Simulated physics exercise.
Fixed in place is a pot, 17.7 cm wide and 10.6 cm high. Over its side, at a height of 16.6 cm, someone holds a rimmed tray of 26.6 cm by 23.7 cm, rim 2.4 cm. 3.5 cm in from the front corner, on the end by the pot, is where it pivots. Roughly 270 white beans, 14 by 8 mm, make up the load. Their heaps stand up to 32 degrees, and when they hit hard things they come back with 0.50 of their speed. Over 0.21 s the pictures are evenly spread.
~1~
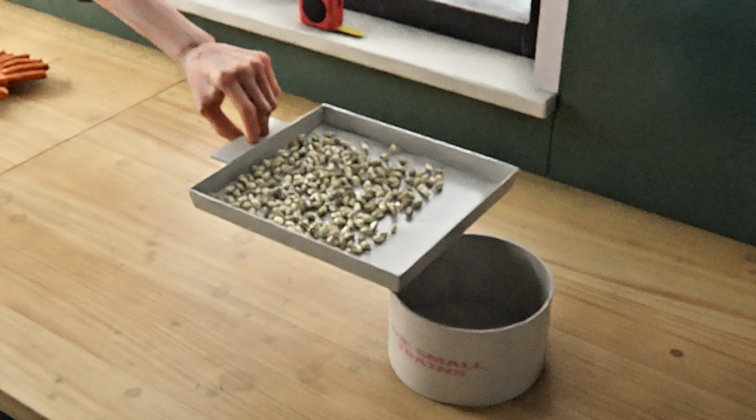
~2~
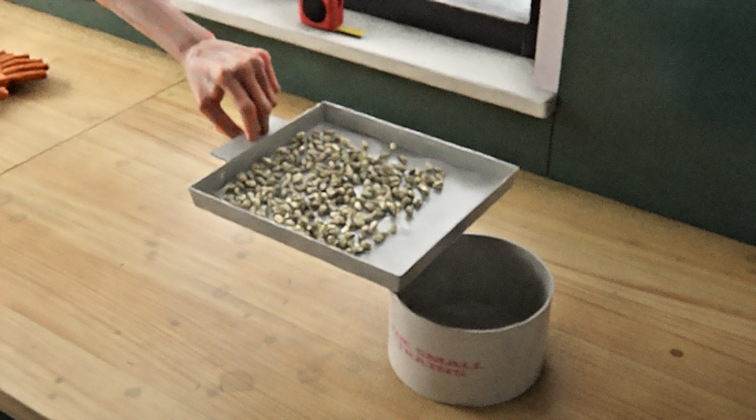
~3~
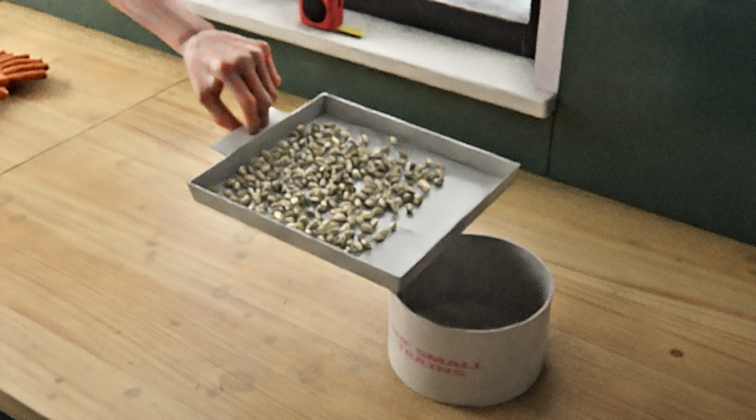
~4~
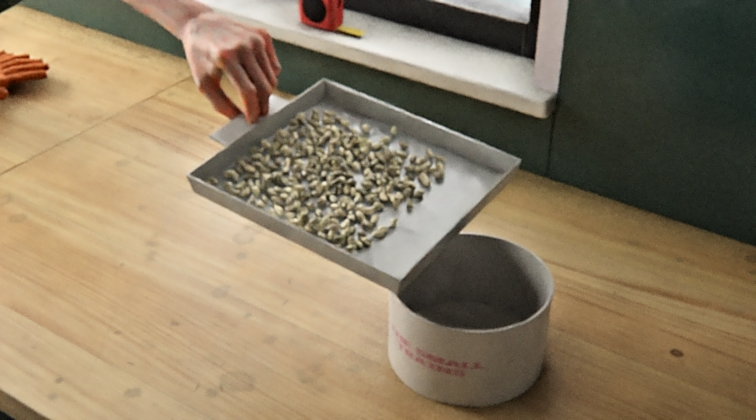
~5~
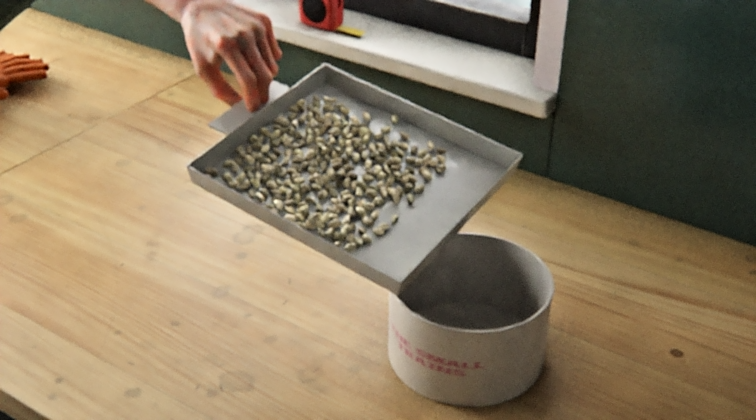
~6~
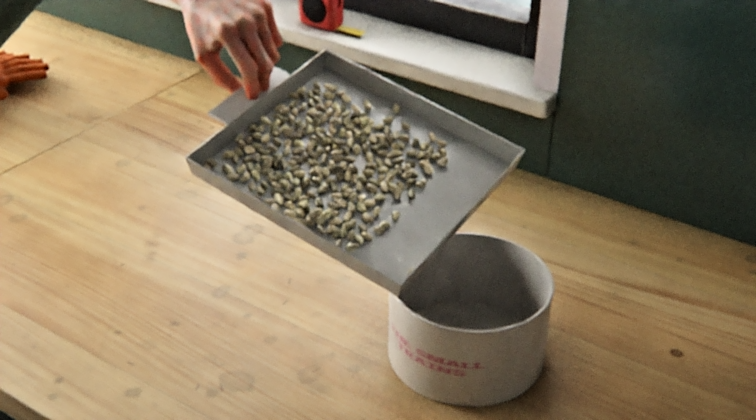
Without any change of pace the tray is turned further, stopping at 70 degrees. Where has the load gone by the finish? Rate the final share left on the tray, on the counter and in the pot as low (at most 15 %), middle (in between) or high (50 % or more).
Left on the tray - middle; counter - high; pot - low.
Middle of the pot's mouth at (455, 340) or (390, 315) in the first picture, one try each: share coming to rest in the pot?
In order, about 70 and about 40 per cent.
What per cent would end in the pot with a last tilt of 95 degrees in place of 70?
In that case, near 0 percent.
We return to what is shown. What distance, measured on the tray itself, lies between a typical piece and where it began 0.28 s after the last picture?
I'd say close to 4 centimetres.
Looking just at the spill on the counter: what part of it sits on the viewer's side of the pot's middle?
Roughly 100 percent of the spill.
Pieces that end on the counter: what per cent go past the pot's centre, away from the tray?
About 80 %.
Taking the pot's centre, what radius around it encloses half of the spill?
I'd say around 20 centimetres.
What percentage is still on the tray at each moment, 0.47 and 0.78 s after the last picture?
In turn: 100, 35.
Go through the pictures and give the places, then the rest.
Tray tilt 0 degrees, front corners at (193, 188) and (398, 272); middle of the pieces at (323, 190); pot at (471, 279), in the first frame.
Tray tilt 1 degrees, front corners at (193, 186) and (398, 272); middle of the pieces at (323, 188), in the second frame.
Tray tilt 3 degrees, front corners at (193, 182) and (399, 273); middle of the pieces at (323, 183), in the third frame.
Tray tilt 6 degrees, front corners at (192, 174) and (399, 275), lowest corner right front; middle of the pieces at (323, 176), in the fourth frame.
Tray tilt 10 degrees, front corners at (191, 165) and (399, 278), lowest corner right front; middle of the pieces at (324, 168), in the fifth frame.
Tray tilt 14 degrees, front corners at (191, 157) and (400, 280), lowest corner right front; middle of the pieces at (324, 160); pot at (471, 279), in the sixth frame.
Then, 0.28 s after the last picture, tilt 42 degrees; the tray holds 100 %, the pot 0 %.
Then, 0.47 s after the last picture, tilt 60 degrees; the tray holds 100 %, the pot 0 %.
Then, 0.78 s after the last picture, tilt 70 degrees; the tray holds 35 %, the pot 0 %.
In the end, tray 25 %, counter 75 %, pot 0 %.
